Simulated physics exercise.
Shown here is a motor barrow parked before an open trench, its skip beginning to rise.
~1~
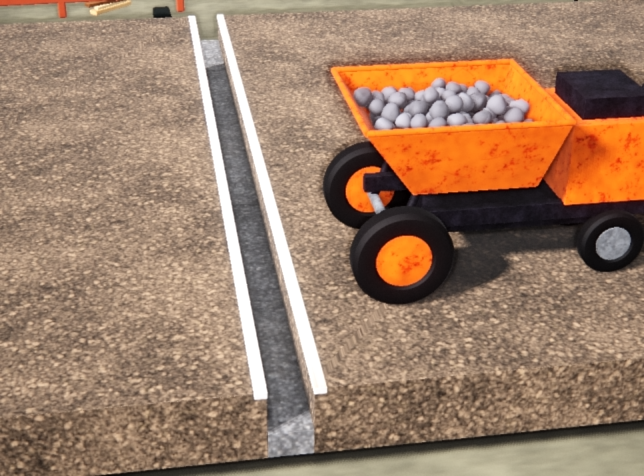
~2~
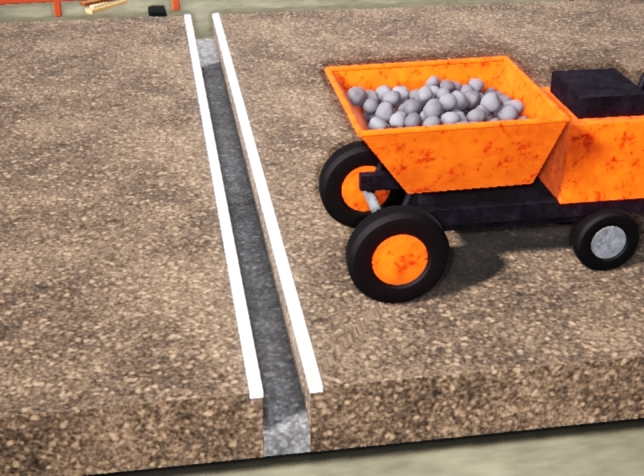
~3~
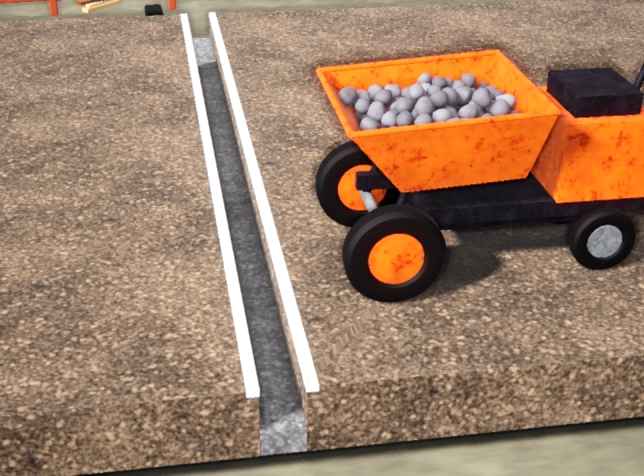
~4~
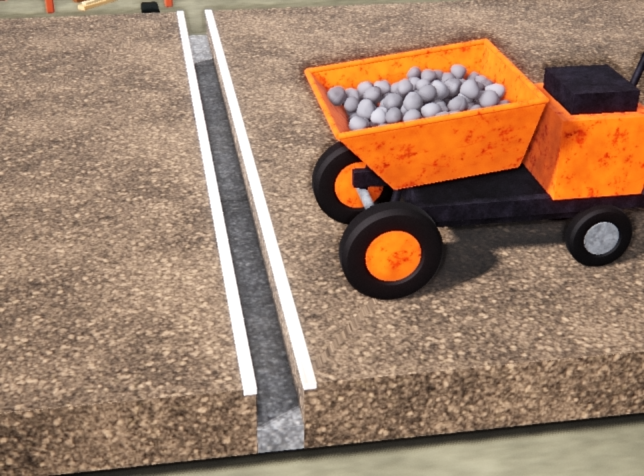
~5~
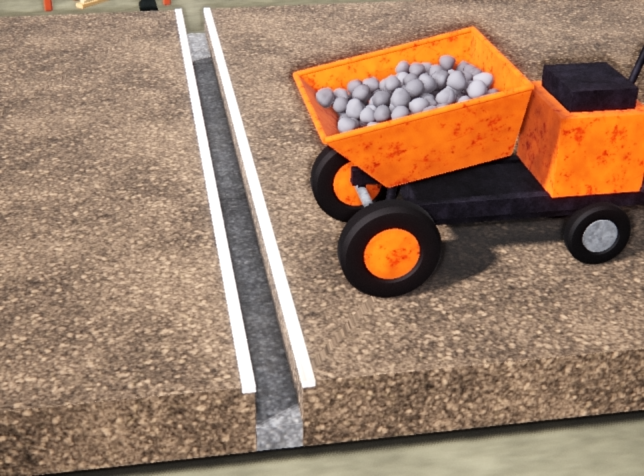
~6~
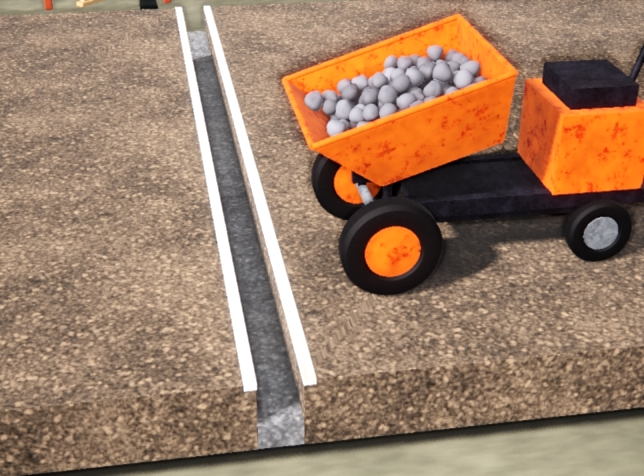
The footage shows an orange motor barrow loaded with round gray cobbles beside a narrow, white-edged trench in brown ground, as its skip gradually tilts toward the trench on the left, its right end lifting while the cobbles remain inside.
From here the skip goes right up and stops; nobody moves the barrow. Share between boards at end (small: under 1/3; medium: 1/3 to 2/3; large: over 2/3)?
Small.
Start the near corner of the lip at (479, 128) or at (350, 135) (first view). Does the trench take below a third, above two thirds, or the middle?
One to two thirds; under a third.
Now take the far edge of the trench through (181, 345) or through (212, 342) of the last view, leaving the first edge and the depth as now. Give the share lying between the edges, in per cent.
The first case gives around 80 percent, and the second around 50 percent.
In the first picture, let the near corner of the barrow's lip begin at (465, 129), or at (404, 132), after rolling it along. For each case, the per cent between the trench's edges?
50 % and 50 %.
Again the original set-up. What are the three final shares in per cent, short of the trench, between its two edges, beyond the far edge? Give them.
Short 0 %, between 5 %, beyond 80 %.
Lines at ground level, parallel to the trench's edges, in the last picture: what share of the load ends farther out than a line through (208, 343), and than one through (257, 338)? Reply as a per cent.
In order, some 60 % then some 80 %.
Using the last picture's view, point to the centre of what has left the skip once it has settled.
Roughly at (172, 260), give or take.
Shortly afterwards, skip tipped steeply; the whole lot in the skip.
Next, skip tipped right over; near two thirds in the skip; only a few in or heaped over the trench; near a third beyond it; only a few falling.
Some moments later, skip tipped right over; a little in the skip; a little in or heaped over the trench; the bulk beyond it.
In the end, skip tipped right over; a little in the skip; a little in or heaped over the trench; the bulk beyond it.
